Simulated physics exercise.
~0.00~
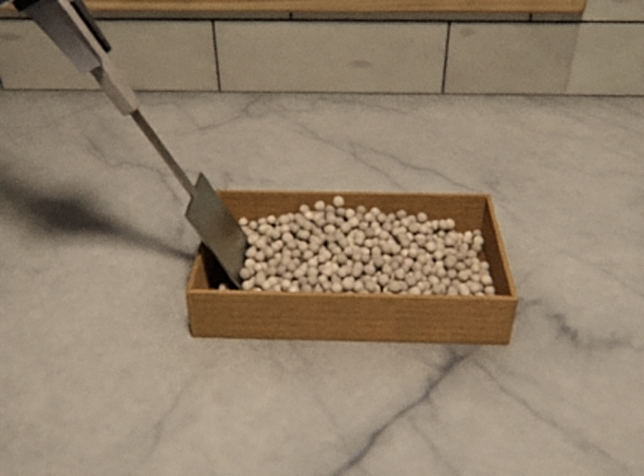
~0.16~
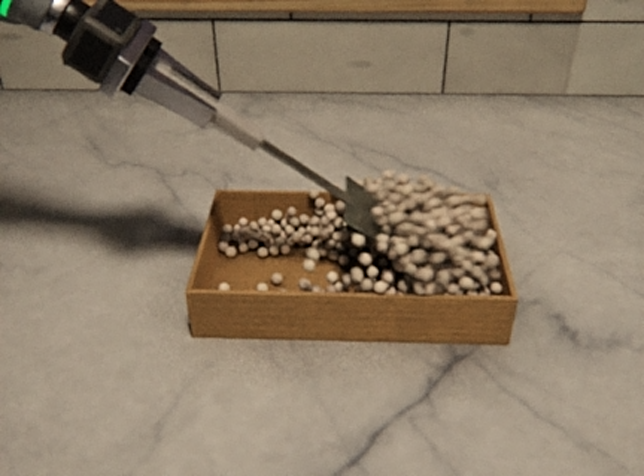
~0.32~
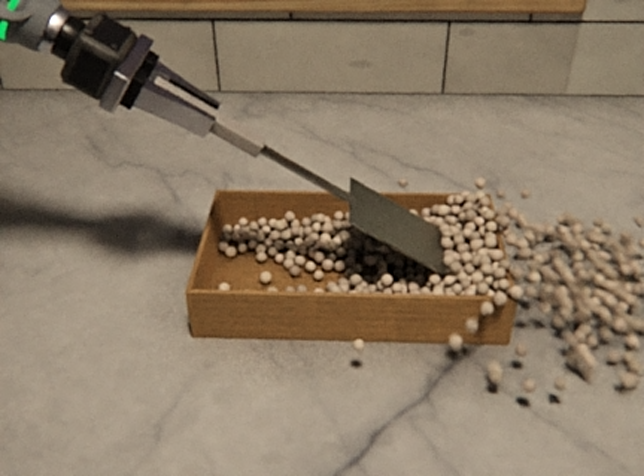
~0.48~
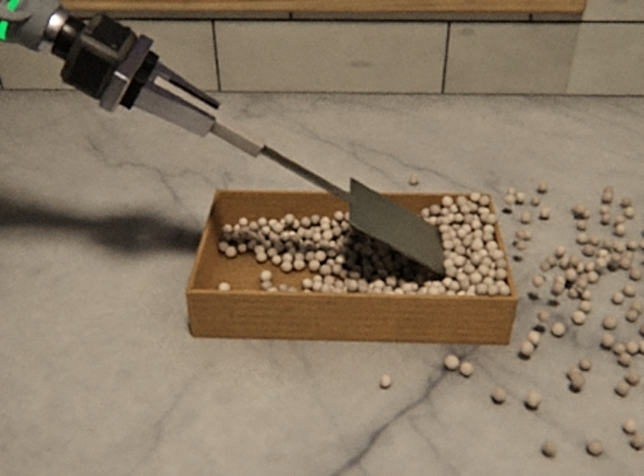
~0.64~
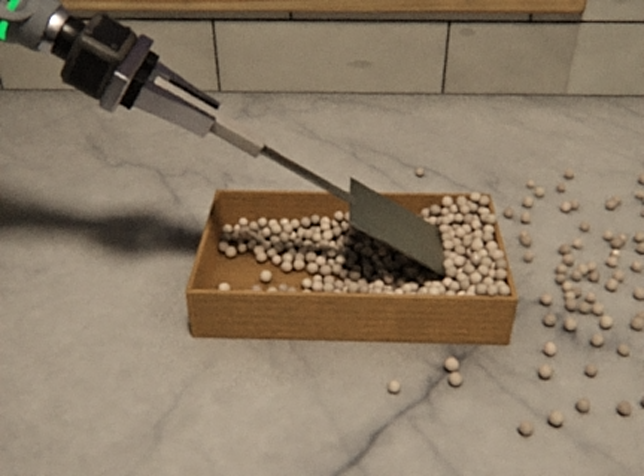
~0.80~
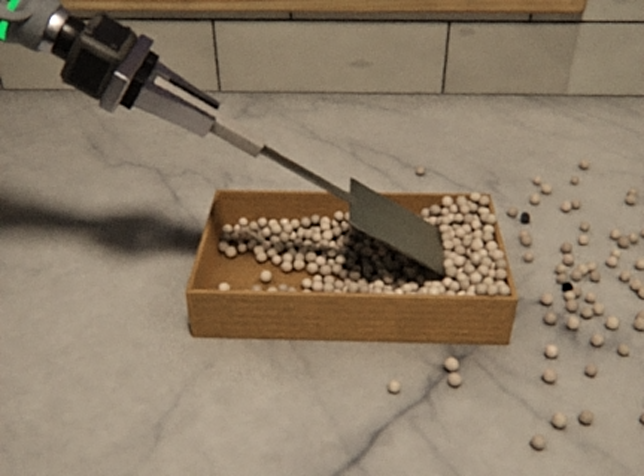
A robot's turner sweeps pale beads rightward, spilling some from the tin onto the table.
